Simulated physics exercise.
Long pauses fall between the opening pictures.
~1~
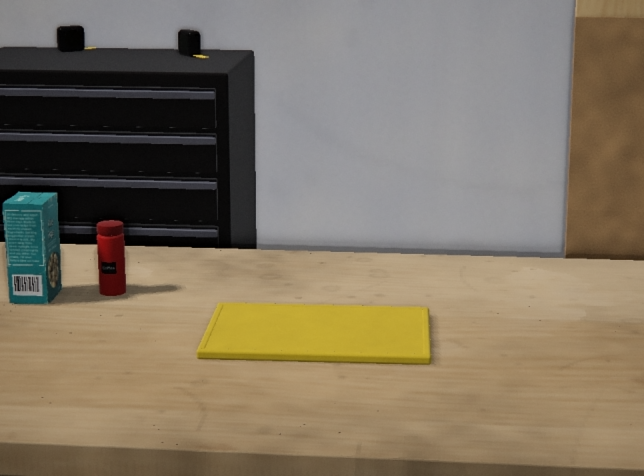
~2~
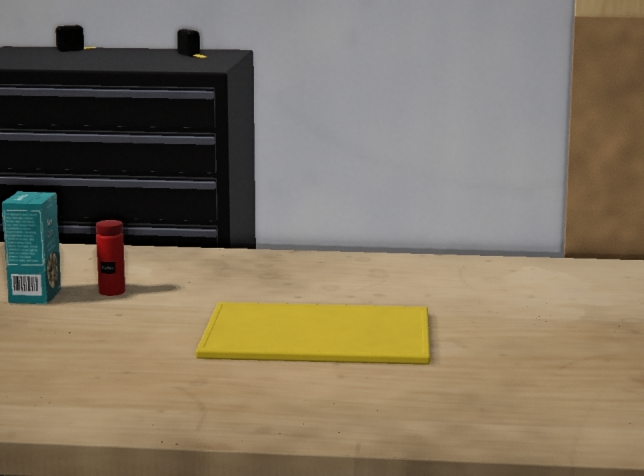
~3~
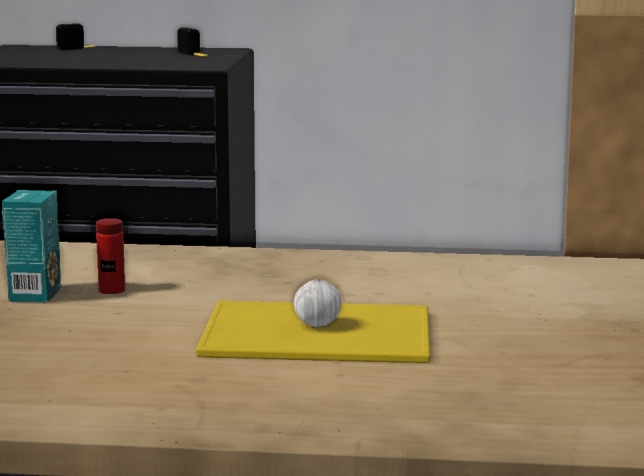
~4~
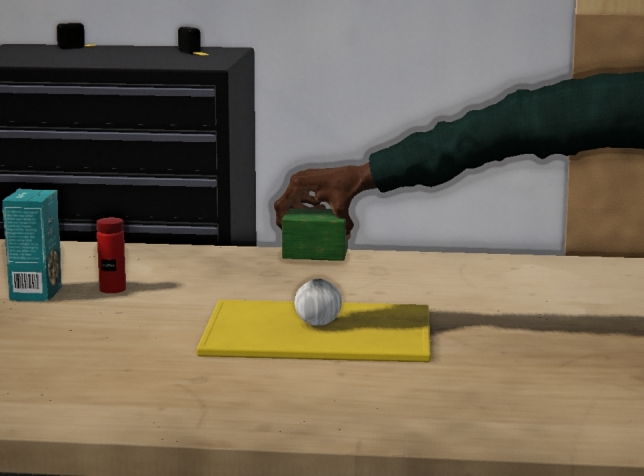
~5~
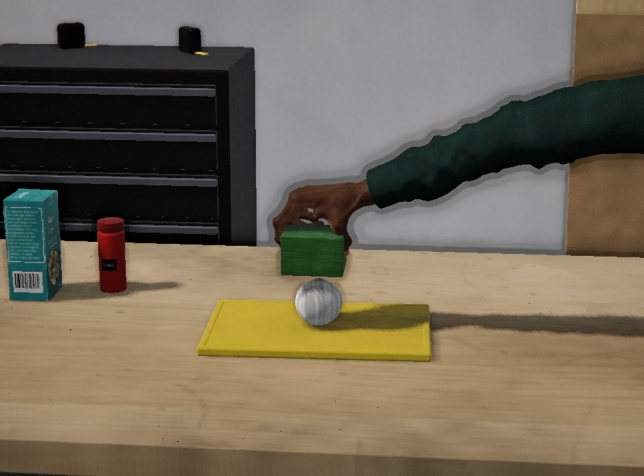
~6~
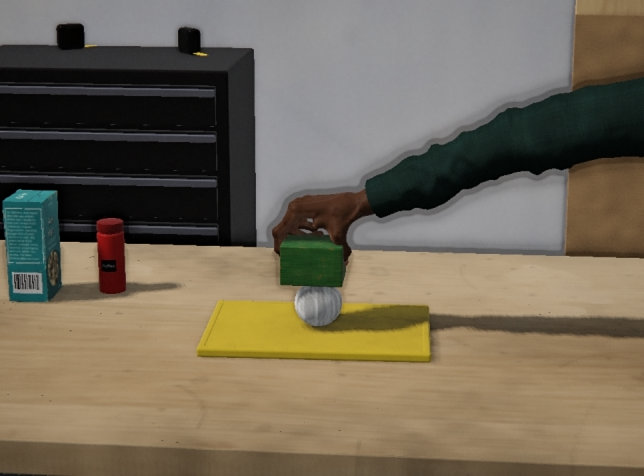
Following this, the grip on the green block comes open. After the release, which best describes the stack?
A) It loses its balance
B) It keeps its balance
It loses its balance.
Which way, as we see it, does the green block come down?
It heads leftwards.
Then, 0.40 s past the last view, green block rocked 57° from its first pose near (282, 272).
Then, 0.50 s past the last view, green block now fallen.
Then, 0.70 s past the last view, things are still on the move.
Then, 1.00 s past the last view, as before.
Finally, fallen, green block; the other 4 still in place. Final places as the last picture's camera would see them, green block near (161, 300). The pile gives way.
